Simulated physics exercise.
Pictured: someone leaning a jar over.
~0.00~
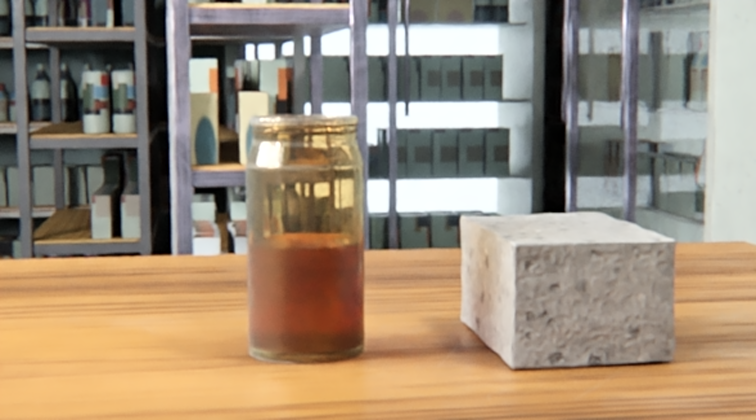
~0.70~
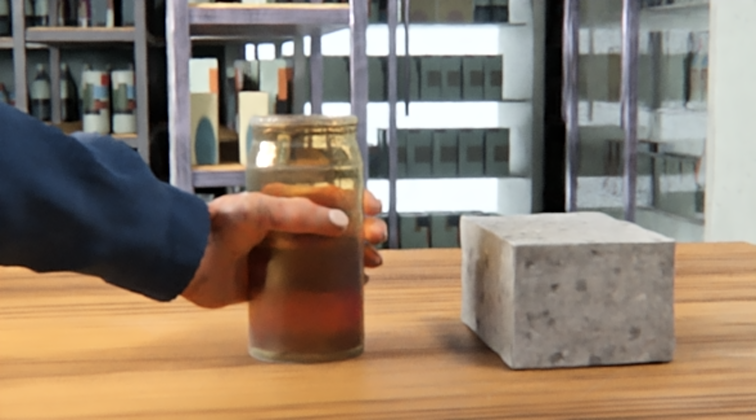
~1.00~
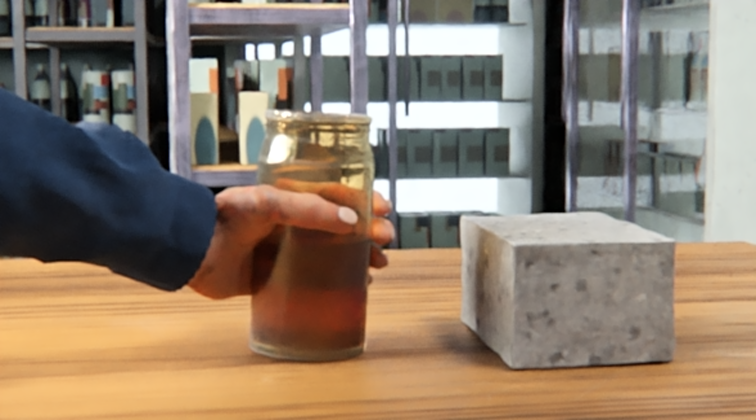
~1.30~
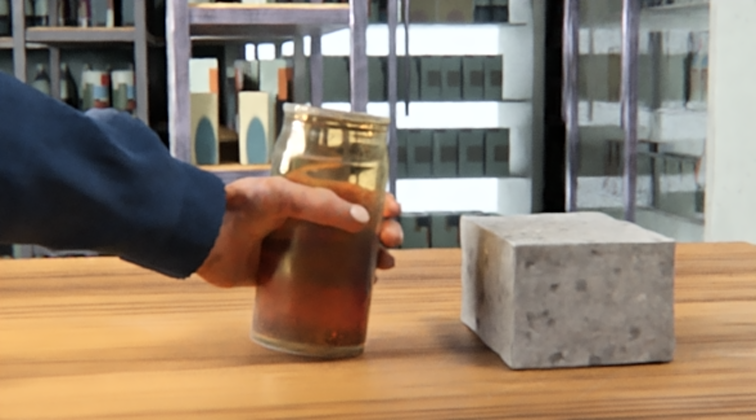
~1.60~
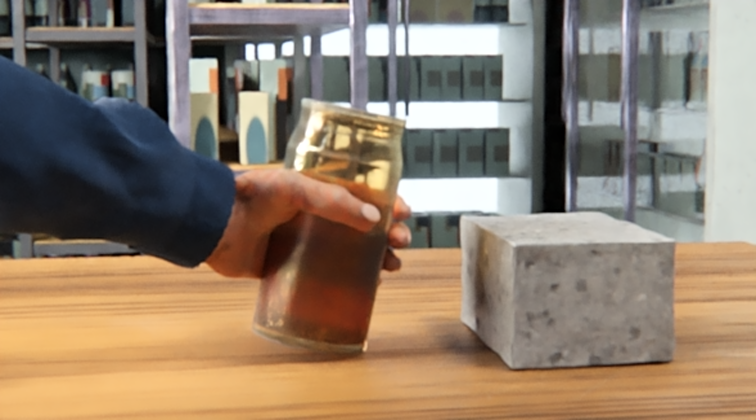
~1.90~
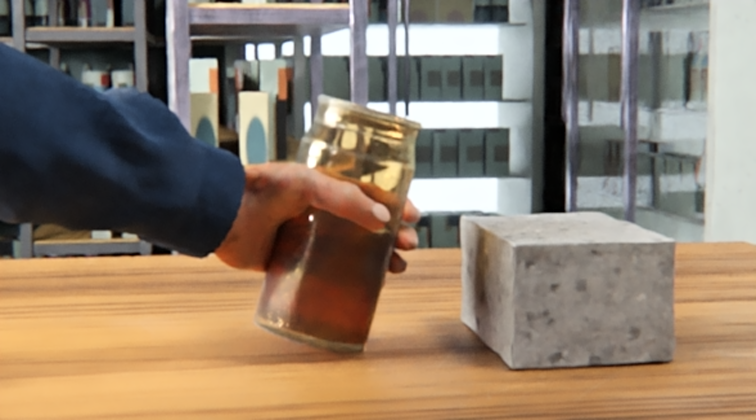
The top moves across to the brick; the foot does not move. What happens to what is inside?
What is inside stays put.
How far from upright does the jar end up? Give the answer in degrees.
It ends up leaning about 45° from upright.
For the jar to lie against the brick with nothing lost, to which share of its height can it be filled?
Max fill: Approx. 80 in a hundred.
After 2.5 s, the jar leans by about 30°; nothing has left it.
After 3.1 s, the jar leans by about 40°; nothing has left it.
After 4.5 s, the jar leans by about 45°, against the brick; nothing has left it.
